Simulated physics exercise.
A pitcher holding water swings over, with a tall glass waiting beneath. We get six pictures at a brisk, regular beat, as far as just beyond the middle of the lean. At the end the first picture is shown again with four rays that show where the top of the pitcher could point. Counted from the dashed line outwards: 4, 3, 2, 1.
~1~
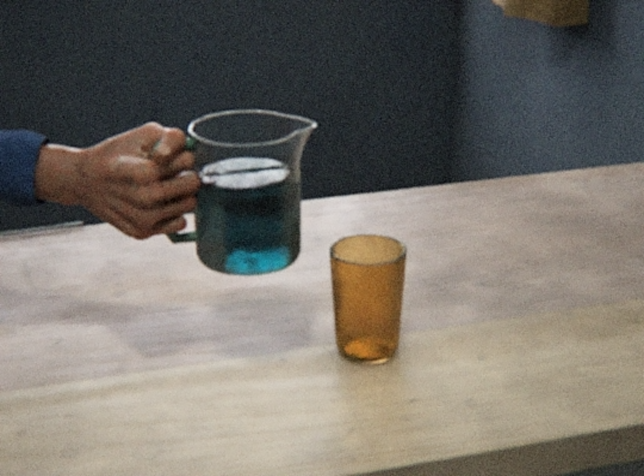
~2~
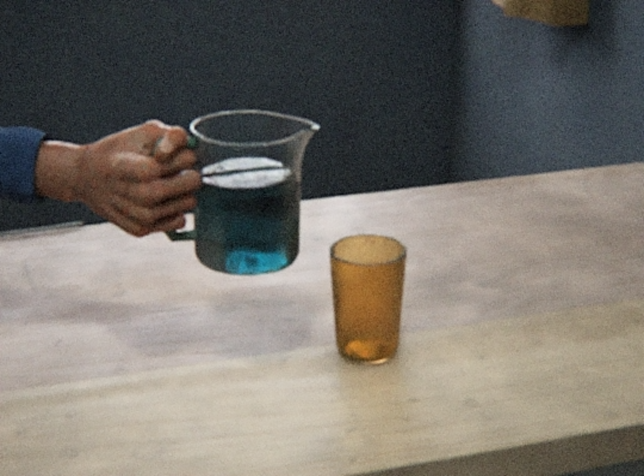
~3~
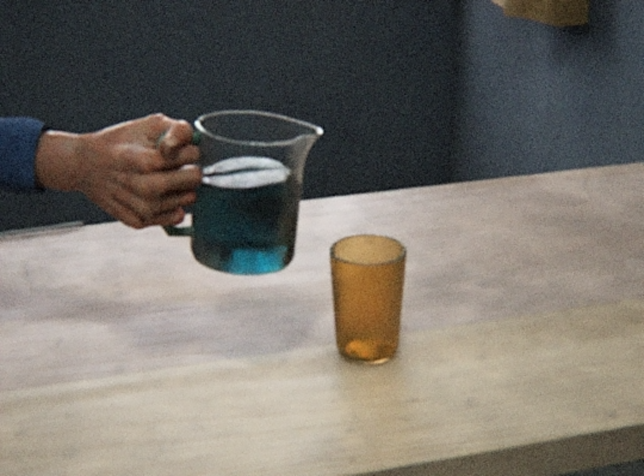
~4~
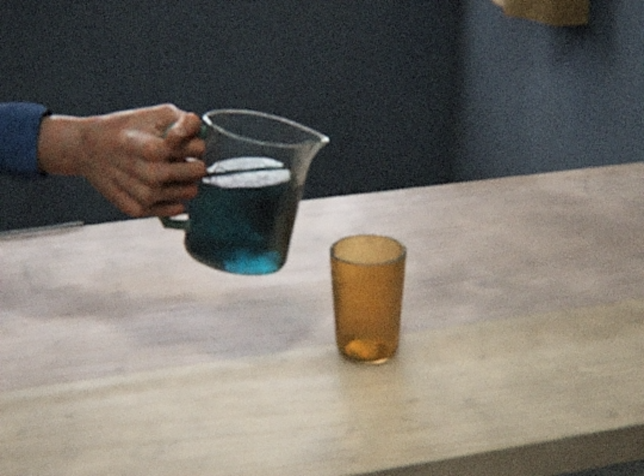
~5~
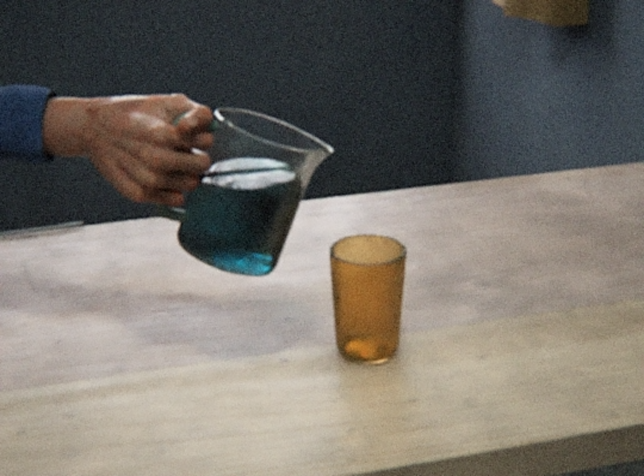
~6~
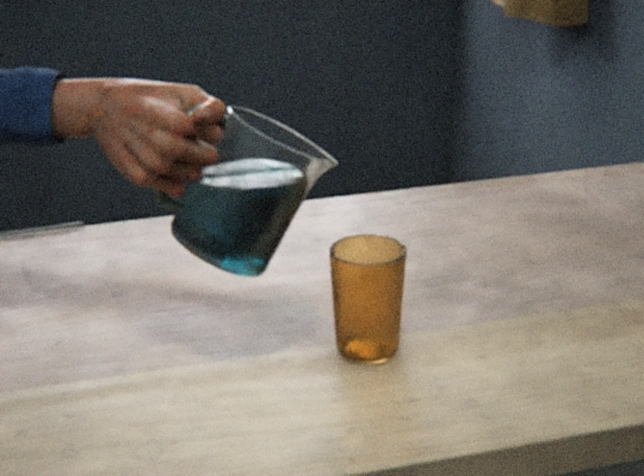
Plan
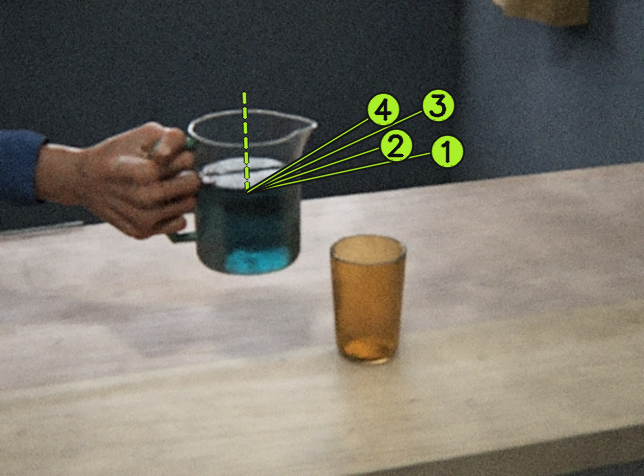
A hand in a blue sleeve holds a clear pitcher of blue-tinted water upright, to the left of an amber glass standing on a wooden table. The hand then rises slightly and tilts the pitcher steadily rightward, its lip dipping toward the glass while the water stays inside.
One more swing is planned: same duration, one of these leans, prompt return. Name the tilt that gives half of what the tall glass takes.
4 is best.
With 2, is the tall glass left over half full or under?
Over.
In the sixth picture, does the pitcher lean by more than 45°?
No, it does not.
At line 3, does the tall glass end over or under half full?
Over half.
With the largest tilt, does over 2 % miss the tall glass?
Yes, it does.
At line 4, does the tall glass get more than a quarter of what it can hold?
Yes.
On the marked copy, 1 at (430, 152); 2 at (379, 148); 3 at (422, 110); 4 at (368, 118).
For line 1, the tall glass ends with about 94 % of what it can hold; 13 % of the water is spilt.
For line 2, the tall glass ends with about 85 % of what it can hold; 6 % of the water is spilt.
For line 3, the tall glass ends with about 71 % of what it can hold.
For line 4, the tall glass ends with about 47 % of what it can hold.
